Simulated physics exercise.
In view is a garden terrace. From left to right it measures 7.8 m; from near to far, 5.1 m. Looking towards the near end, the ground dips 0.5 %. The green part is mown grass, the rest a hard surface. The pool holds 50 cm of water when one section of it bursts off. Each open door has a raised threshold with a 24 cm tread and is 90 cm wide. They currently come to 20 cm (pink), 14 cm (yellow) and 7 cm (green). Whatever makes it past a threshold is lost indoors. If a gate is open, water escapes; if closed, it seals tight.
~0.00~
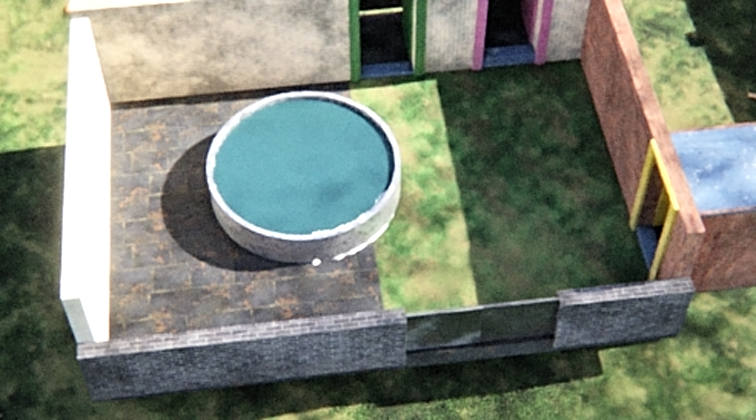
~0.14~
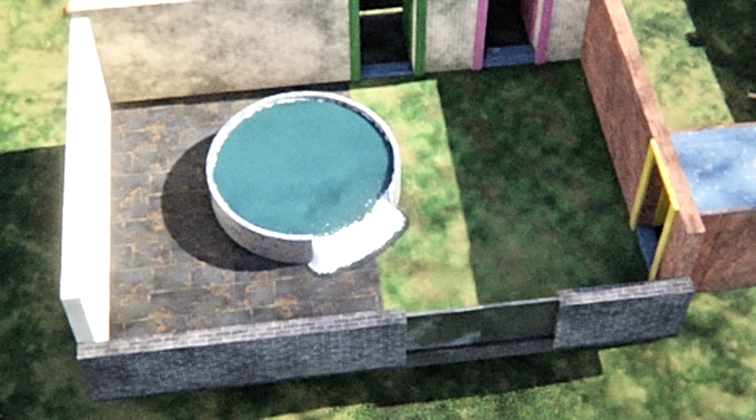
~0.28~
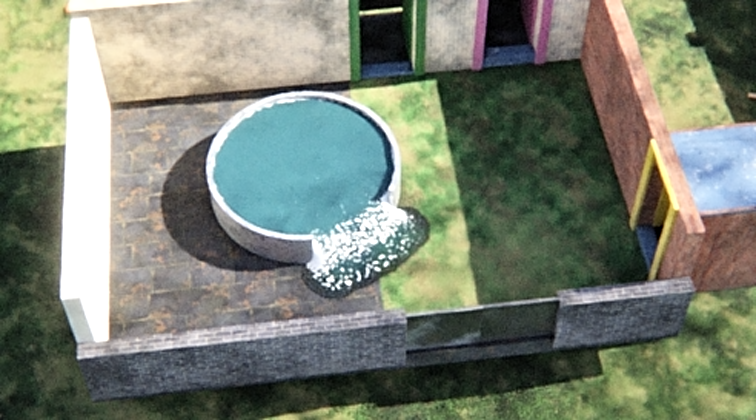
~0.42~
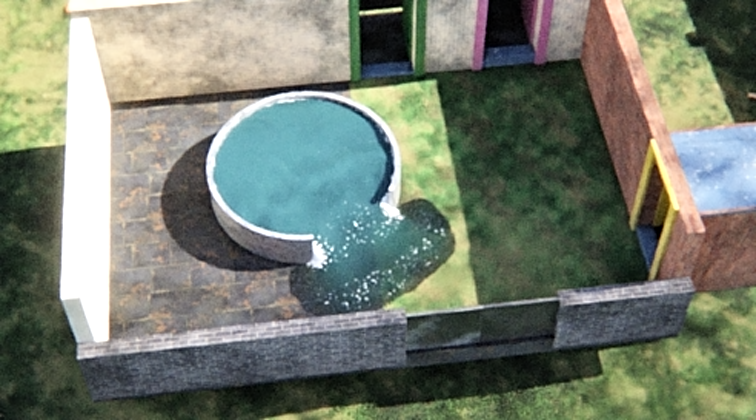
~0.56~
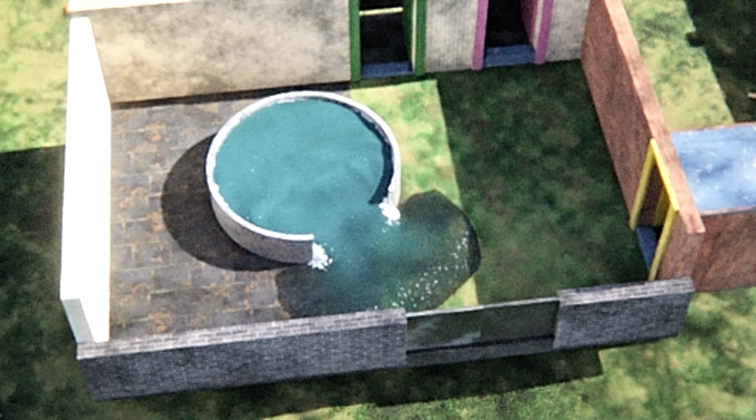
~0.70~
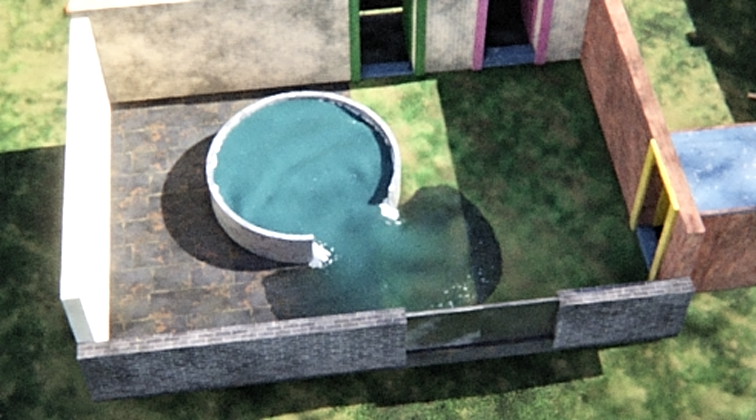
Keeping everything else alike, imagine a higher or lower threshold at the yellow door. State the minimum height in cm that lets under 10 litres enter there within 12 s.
Some 18 cm above the ground.
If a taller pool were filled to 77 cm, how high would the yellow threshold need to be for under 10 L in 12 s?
I'd go with near 33 cm then.
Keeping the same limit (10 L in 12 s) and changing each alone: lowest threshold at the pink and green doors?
Some 8.0 cm for pink, some 6.0 cm for green.
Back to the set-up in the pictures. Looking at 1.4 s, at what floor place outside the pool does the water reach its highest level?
Check close to (395, 342).
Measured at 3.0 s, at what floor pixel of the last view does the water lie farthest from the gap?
Roughly at (658, 312) in the last view.
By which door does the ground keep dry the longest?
That is the green door.
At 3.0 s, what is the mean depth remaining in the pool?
Close to 25 cm deep on average.
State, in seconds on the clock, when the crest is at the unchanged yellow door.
3.6 s.
After 1.4 s water covers 20 % of the floor, deepest (32 cm) near (395, 342); it has not reached the yellow door.
After 3.0 s water covers 45 % of the floor, deepest (28 cm) near (658, 312); 19 cm at the yellow door, 0 litres in over its 14 cm threshold.
After 12.0 s water covers 100 % of the floor, deepest (12 cm) near (372, 129); 8 cm at the yellow door, 41 litres in over its 14 cm threshold.
At the yellow door as built, the water arrived by 2.7 s and peaked near 22 cm at 3.6 s.
Run again over the same 12 s with other heights there, 23 litres in over 16 cm, 1 litre over 22 cm. The limit of 10 litres is kept from about 18 cm up.
